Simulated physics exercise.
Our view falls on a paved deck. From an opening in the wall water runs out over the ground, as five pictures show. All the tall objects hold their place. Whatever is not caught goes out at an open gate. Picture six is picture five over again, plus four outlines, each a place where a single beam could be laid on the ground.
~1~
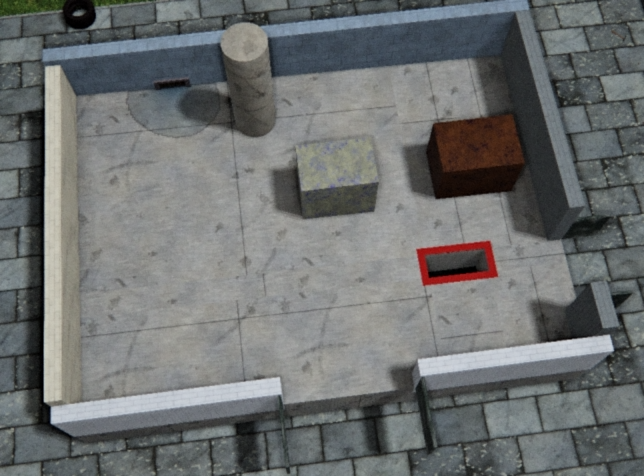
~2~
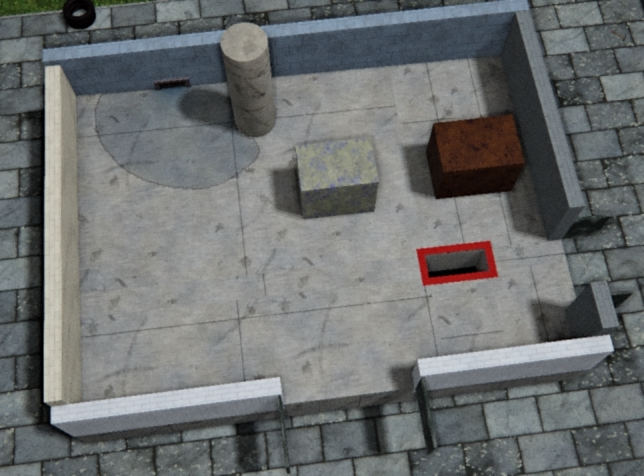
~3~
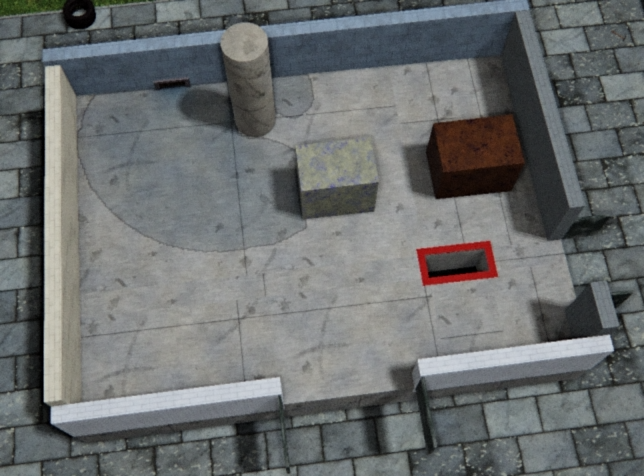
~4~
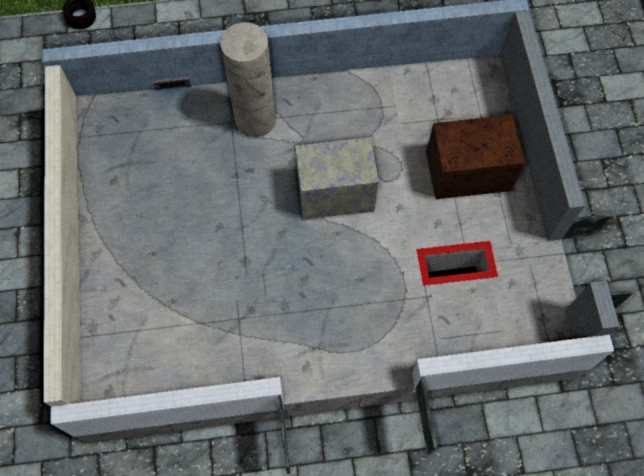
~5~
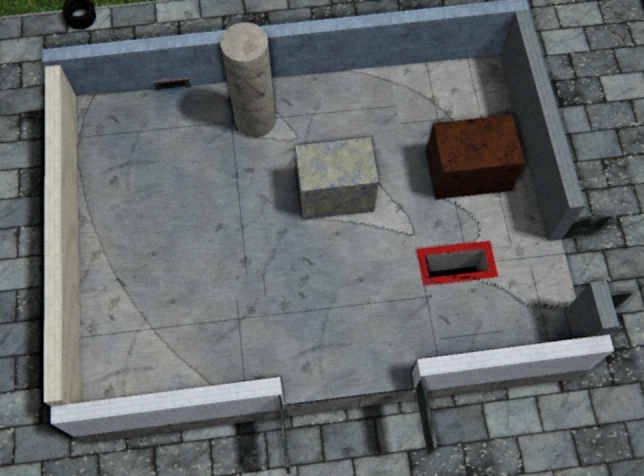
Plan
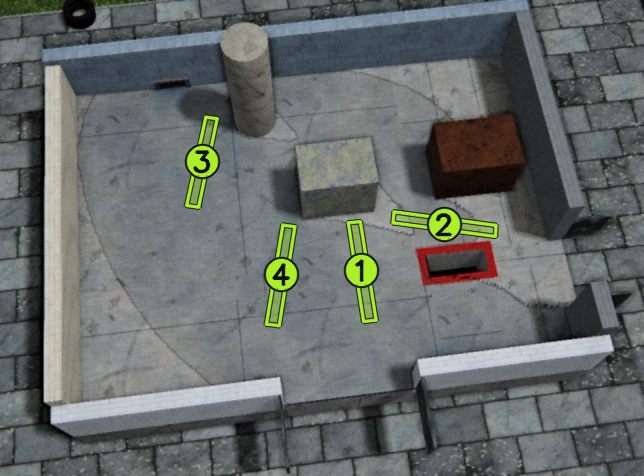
Water spread across a walled paved deck from the back left corner, slipping around a round pillar and a pale stone block, then reached the front opening and the red-rimmed drain pit on the right.
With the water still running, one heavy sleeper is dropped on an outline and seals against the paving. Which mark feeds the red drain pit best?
4.
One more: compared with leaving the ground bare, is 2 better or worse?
Worse.
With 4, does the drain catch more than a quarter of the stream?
No.
In lime, 1 from (369, 320) to (354, 222); 2 from (393, 217) to (495, 230); 3 from (192, 206) to (211, 117); 4 from (272, 324) to (288, 225).
With 1, about 9 % of the stream goes into the red drain pit, about 91 % out by the gates.
With 2, about 9 % of the stream goes into the red drain pit, about 91 % out by the gates.
With 3, about 10 % of the stream goes into the red drain pit, about 90 % out by the gates.
With 4, about 14 % of the stream goes into the red drain pit, about 86 % out by the gates.
